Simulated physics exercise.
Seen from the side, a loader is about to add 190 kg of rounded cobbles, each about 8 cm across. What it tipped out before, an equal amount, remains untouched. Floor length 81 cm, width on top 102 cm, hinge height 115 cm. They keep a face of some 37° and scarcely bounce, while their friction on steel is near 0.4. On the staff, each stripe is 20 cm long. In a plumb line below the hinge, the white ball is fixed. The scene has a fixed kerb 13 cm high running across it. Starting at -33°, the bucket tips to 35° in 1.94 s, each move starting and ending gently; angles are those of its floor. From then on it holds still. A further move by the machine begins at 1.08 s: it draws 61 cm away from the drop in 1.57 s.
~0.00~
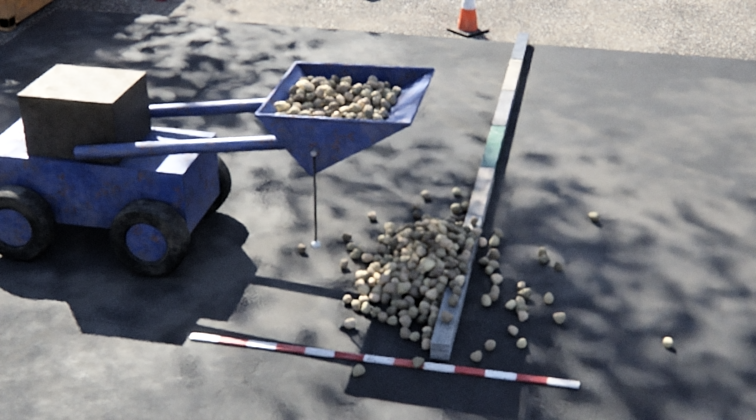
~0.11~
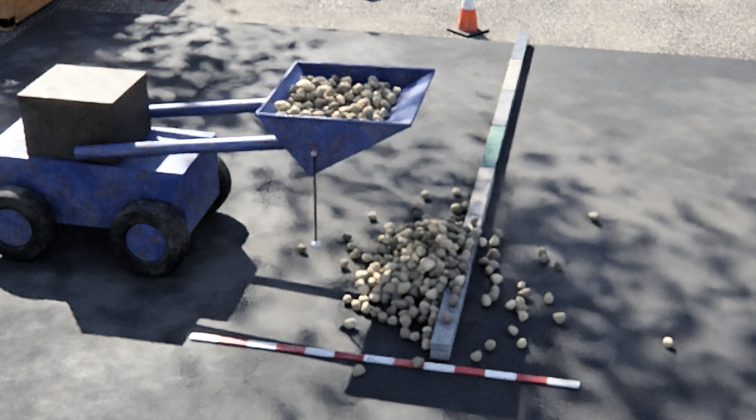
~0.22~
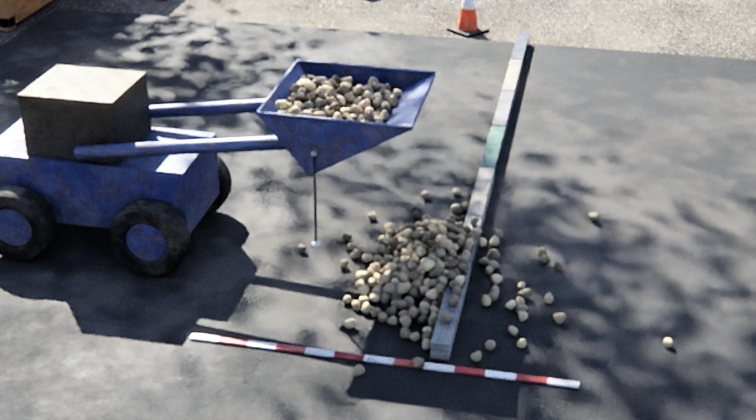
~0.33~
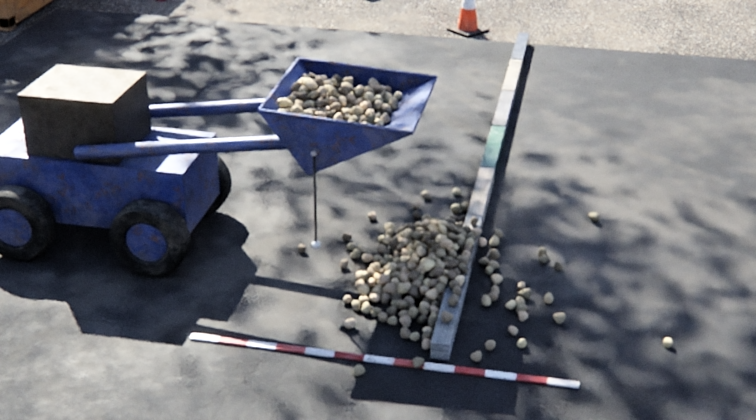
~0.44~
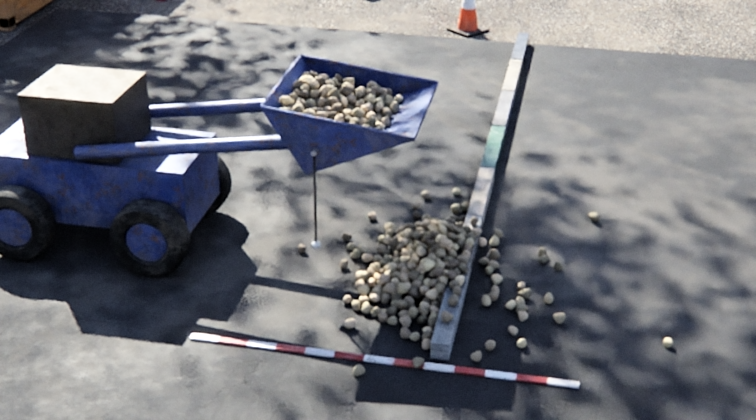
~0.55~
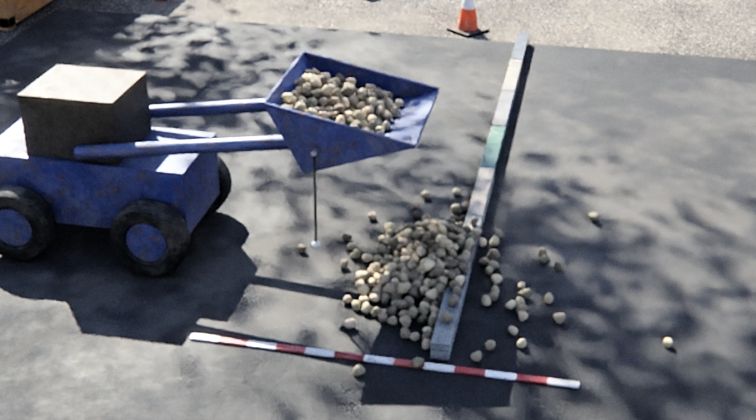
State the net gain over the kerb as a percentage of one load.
1 %.
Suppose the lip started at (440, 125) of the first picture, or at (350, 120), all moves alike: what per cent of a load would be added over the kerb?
I'd guess close to 10 per cent first and close to 0 per cent second.
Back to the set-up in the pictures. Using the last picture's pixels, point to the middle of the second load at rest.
In the last view, somewhere near (384, 252).
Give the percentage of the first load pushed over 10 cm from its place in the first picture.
About 5 %.
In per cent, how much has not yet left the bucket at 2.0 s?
Around 20 per cent of the load is still inside.
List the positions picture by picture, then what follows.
Lip at (410, 124), floor tilted -33°, highest stones at (333, 89). The earlier load is highest near (444, 242), 23 cm above ground level, 91 % on this side of the kerb, 9 % over the kerb, in the first picture.
The bucket is at -32°, its lip at (411, 125); the top of the load is at (325, 89); the stones move at 0.0 m/s on average, in the second picture.
Lip at (412, 128), floor tilted -31°, highest stones at (316, 89); the stones move at 0.1 m/s on average, in the third picture.
The bucket is at -28°, its lip at (413, 133); the top of the load is at (317, 88); the stones move at 0.1 m/s on average, in the fourth picture.
The bucket is at -24°, its lip at (414, 139); the top of the load is at (310, 84); the stones move at 0.1 m/s on average, in the fifth picture.
The bucket is at -20°, its lip at (416, 146); the top of the load is at (310, 81); the stones move at 0.1 m/s on average, in the sixth picture.
After 1.5 s the floor is at 25°; in per cent of one load, 99 in the bucket, 92 on this side of the kerb, 9 over the kerb; the foremost stones are at (567, 285).
After 2.0 s the floor is at 35°; in per cent of one load, 18 in the bucket, 174 on this side of the kerb, 9 over the kerb; the foremost stones are at (567, 285).
After 3.1 s the floor is at 35°; in per cent of one load, 0 in the bucket, 191 on this side of the kerb, 9 over the kerb; the foremost stones are at (567, 285).
After 5.5 s the floor is at 35°; in per cent of one load, 0 in the bucket, 191 on this side of the kerb, 9 over the kerb; the foremost stones are at (567, 285). Net gain over the kerb, 1.
